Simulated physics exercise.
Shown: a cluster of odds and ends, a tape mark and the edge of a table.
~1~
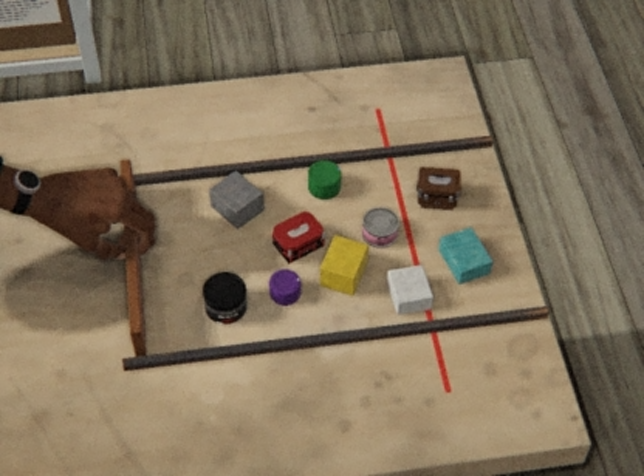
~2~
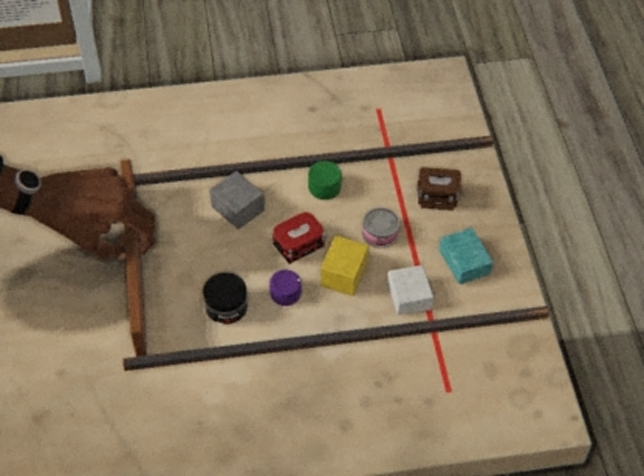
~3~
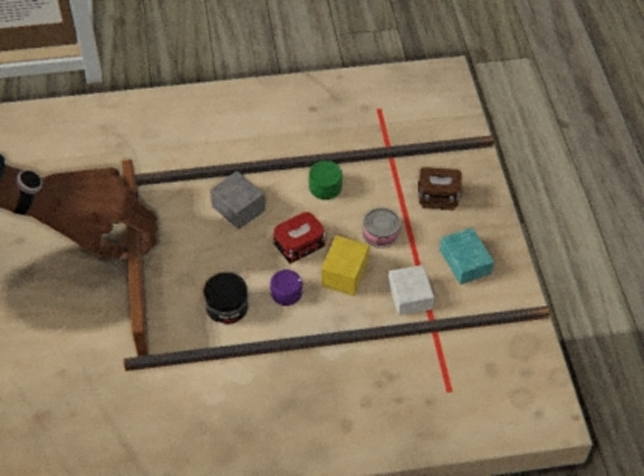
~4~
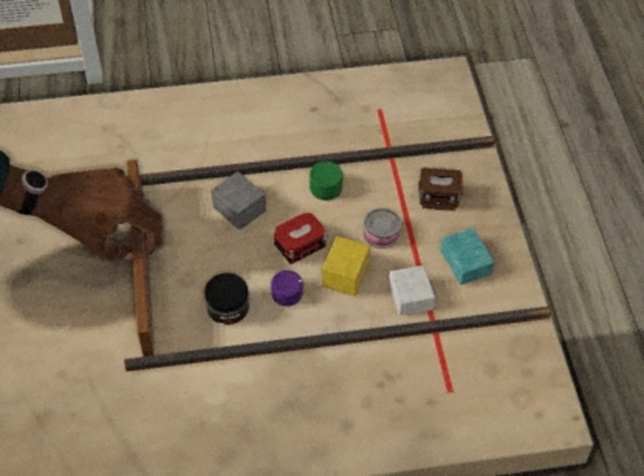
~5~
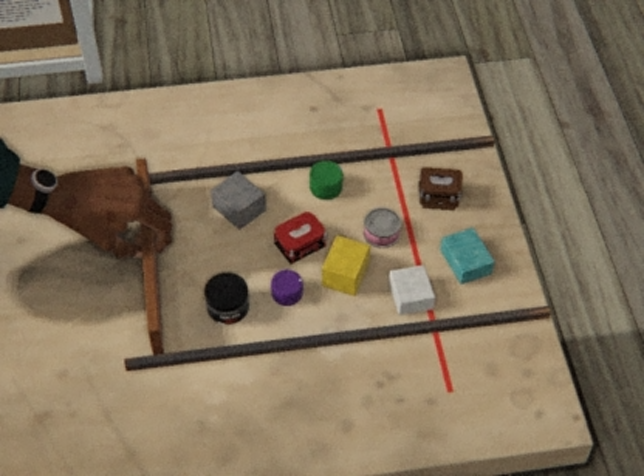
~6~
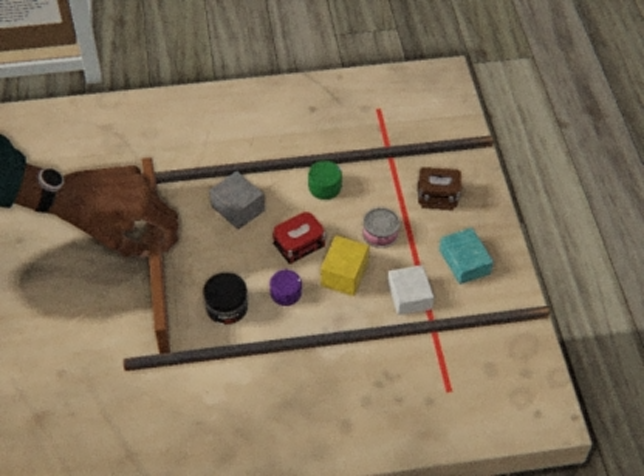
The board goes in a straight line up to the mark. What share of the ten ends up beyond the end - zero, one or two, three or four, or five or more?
What ends up beyond the end is zero of them.
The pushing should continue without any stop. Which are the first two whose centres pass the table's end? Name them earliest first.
Earliest is the turquoise block; next is the white block.
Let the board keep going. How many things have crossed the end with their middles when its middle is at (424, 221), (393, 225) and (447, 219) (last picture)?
1, 0, 2.
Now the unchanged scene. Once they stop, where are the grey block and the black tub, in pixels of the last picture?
The grey block at (419, 189), the black tub at (445, 280).
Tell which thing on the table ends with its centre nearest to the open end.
That would be the turquoise block, which ends nearest.
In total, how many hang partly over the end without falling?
1.
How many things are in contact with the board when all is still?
The answer is 4.
A little later, none off yet; turquoise block at rest near (466, 256); brown case at rest near (439, 189); white block at rest near (411, 290).
Next, none off yet; turquoise block at rest near (466, 256); brown case at rest near (439, 189); white block shifted a little near (425, 289).
Later still, none off yet; turquoise block shifted a little near (489, 252); brown case at rest near (439, 188); white block shifted well along near (477, 291).
When it is over, the number that fall off is zero.
